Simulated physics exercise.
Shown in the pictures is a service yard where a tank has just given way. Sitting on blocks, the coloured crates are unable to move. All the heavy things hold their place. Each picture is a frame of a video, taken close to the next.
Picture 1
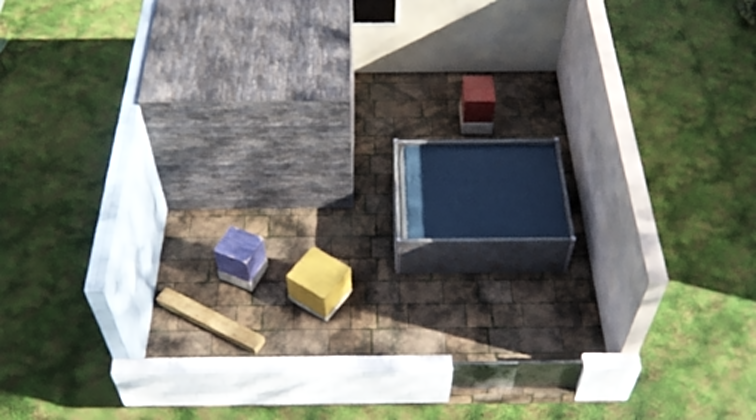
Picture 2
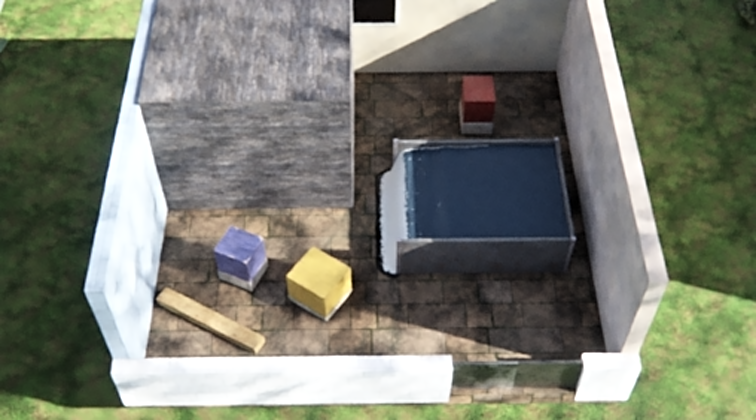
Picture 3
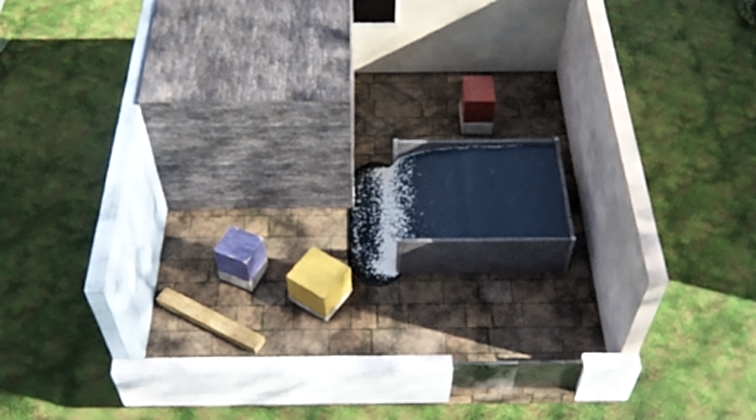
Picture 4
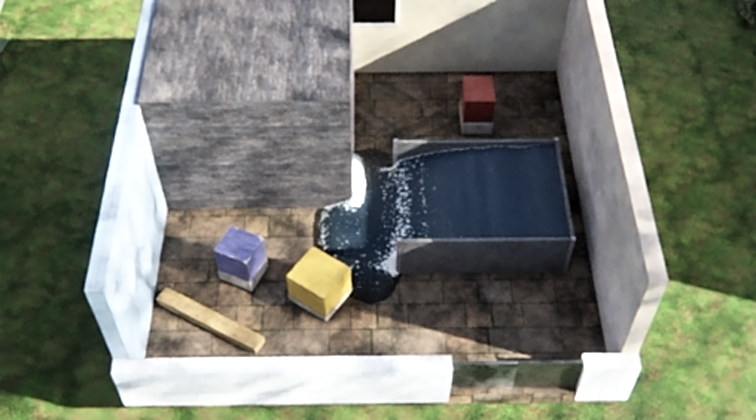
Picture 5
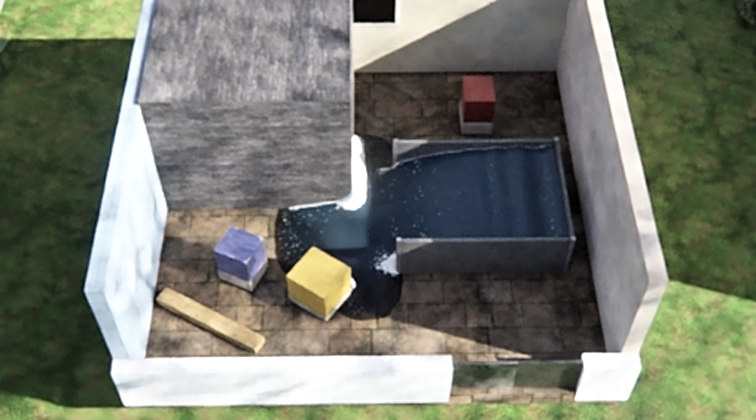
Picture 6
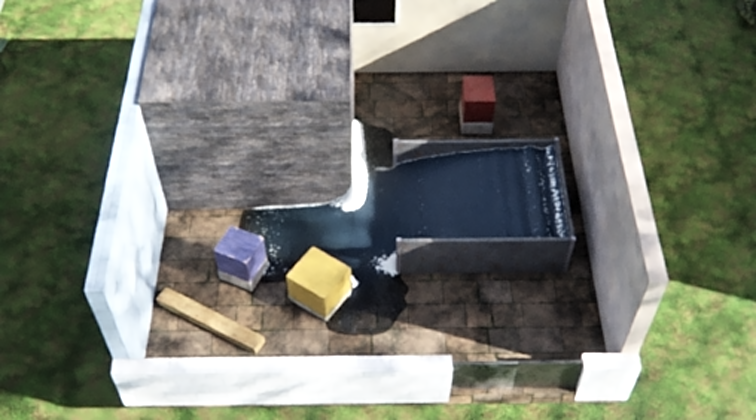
A paved service yard enclosed by pale walls, with grass outside, is seen from high above by a still camera. A grey block stands at the upper left, with a purple-blue crate, a yellow crate and a plank below it, while a red crate sits behind a water-filled tank at right. Water bursts from the tank's left end, foams past the block's corner and spreads leftward around the unmoving yellow crate to the purple-blue one.
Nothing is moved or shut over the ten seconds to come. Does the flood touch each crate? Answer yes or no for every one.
Red crate: No; yellow crate: Yes; blue crate: Yes.
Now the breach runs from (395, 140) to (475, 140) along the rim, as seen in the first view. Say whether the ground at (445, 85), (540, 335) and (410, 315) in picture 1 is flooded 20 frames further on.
The first comes out soaked, the second untouched, the third untouched.
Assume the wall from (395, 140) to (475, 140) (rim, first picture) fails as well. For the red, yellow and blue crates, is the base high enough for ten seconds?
As I read it, the red one gets reached; the yellow one gets reached; finally the blue one is never reached.
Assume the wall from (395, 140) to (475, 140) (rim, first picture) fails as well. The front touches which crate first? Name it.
Answer: The red crate.
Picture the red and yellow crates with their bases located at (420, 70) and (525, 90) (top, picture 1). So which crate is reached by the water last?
I would go with the one in yellow.
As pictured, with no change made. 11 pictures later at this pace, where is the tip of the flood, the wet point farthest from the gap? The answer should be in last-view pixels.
Somewhere around (142, 383).
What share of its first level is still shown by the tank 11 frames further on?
38 per cent or thereabouts.
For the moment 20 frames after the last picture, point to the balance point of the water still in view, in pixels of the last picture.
Near pixel (356, 232).
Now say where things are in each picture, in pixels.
In the first frame, the tank at (480, 191) is whole and still.
In the second frame, the front is at (393, 172), out from the gap at (398, 212).
In the third frame, water pours out at (398, 213) and has run to (372, 167).
In the fourth frame, water pours out at (398, 215) and has run to (355, 154).
In the fifth frame, water pours out at (398, 215) and has run to (355, 137).
In the sixth frame, water pours out at (398, 215) and has run to a hidden place.
A moment on, water covers 35 % of the floor; the red crate not reached, the yellow crate water round its plinth, the blue crate water round its plinth.
Next, water covers 55 % of the floor; the red crate water round its plinth, the yellow crate water round its plinth, the blue crate water round its plinth.
Then, water covers 75 % of the floor; the red crate water round its plinth, the yellow crate water round its plinth, the blue crate water round its plinth.
Later, water covers 100 % of the floor; the red crate water round its plinth, the yellow crate water round its plinth, the blue crate water round its plinth.
In the end, water covers 100 % of the floor; the red crate stayed above the water, the yellow crate was topped, the blue crate was topped.
